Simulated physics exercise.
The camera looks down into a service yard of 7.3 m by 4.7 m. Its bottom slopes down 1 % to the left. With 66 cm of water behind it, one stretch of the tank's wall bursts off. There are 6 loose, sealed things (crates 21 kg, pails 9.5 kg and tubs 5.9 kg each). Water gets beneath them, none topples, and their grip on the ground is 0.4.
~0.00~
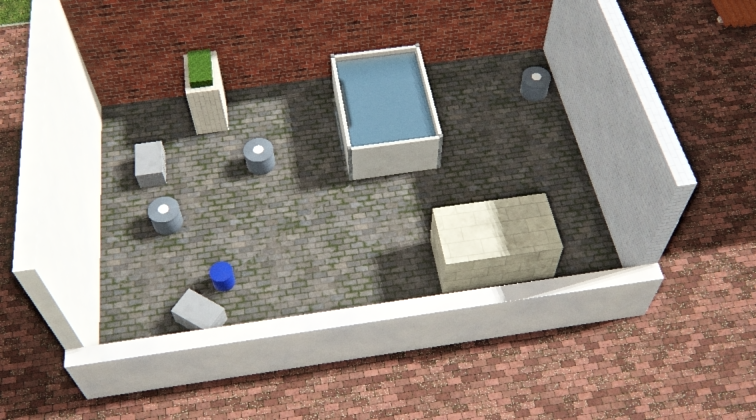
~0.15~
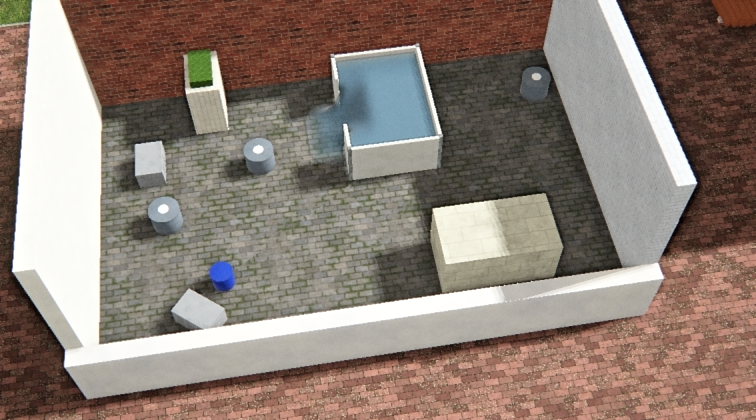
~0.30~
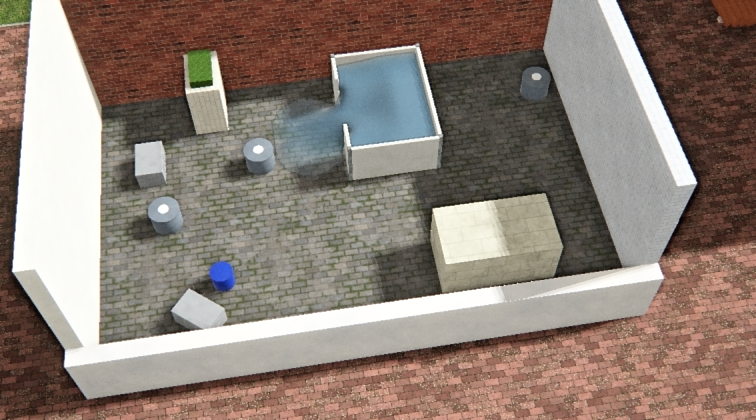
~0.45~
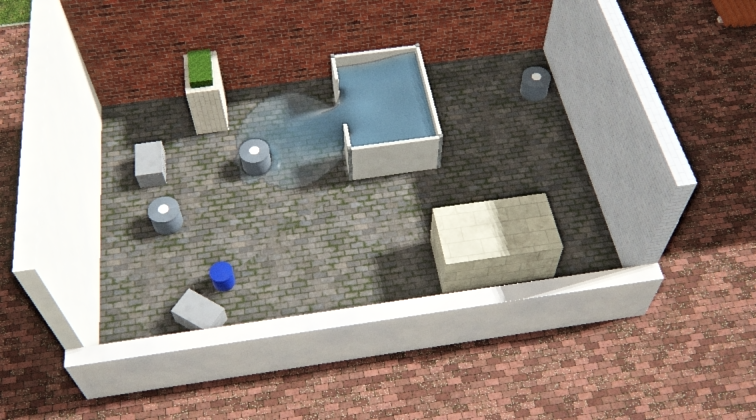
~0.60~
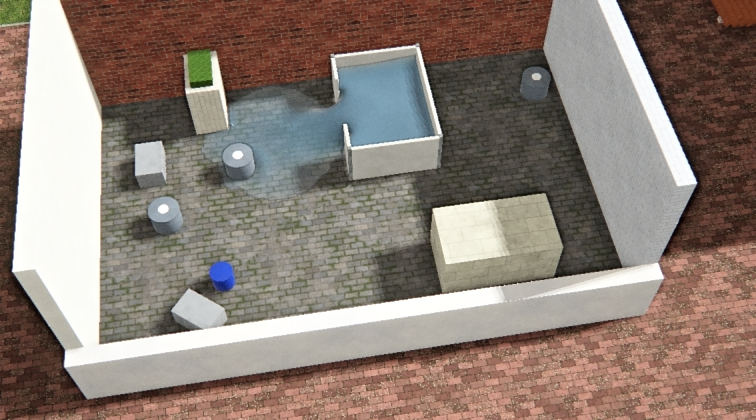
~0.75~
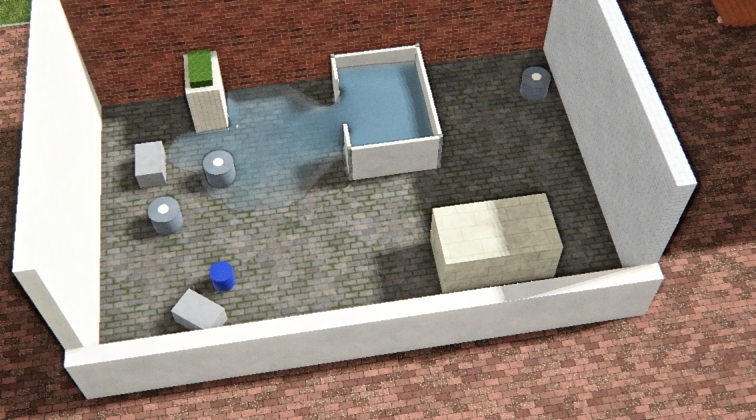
Water pours through a gap in the left wall of a raised tank and spreads leftward across the paved yard, pushing the nearest grey tub to the left, while the blue pail and the other loose objects stay still.
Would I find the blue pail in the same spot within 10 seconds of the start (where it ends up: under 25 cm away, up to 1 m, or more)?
The blue pail moves a short way.
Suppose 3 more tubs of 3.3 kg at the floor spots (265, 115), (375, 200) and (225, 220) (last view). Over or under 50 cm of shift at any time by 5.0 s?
In that order: More, less, over.
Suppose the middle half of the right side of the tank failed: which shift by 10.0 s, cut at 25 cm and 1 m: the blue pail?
In that case the blue pail stays put.
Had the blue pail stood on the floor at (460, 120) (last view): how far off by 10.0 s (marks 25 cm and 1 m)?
It holds its place.
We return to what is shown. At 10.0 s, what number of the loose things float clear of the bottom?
I count 3.
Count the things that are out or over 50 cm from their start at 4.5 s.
4 of them.
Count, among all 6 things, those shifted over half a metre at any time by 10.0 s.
I count 5.
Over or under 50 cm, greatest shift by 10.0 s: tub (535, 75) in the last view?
Answer: Under.
After 2.0 s the blue pail is near (221, 272), 0.0 m from its start, aground; 3 afloat.
After 4.5 s the blue pail is near (225, 252), 0.3 m from its start, aground; 3 afloat.
After 7.0 s the blue pail is near (229, 236), 0.6 m from its start, aground; 3 afloat.
After 10.0 s the blue pail is near (229, 236), 0.6 m from its start, aground; 3 afloat.
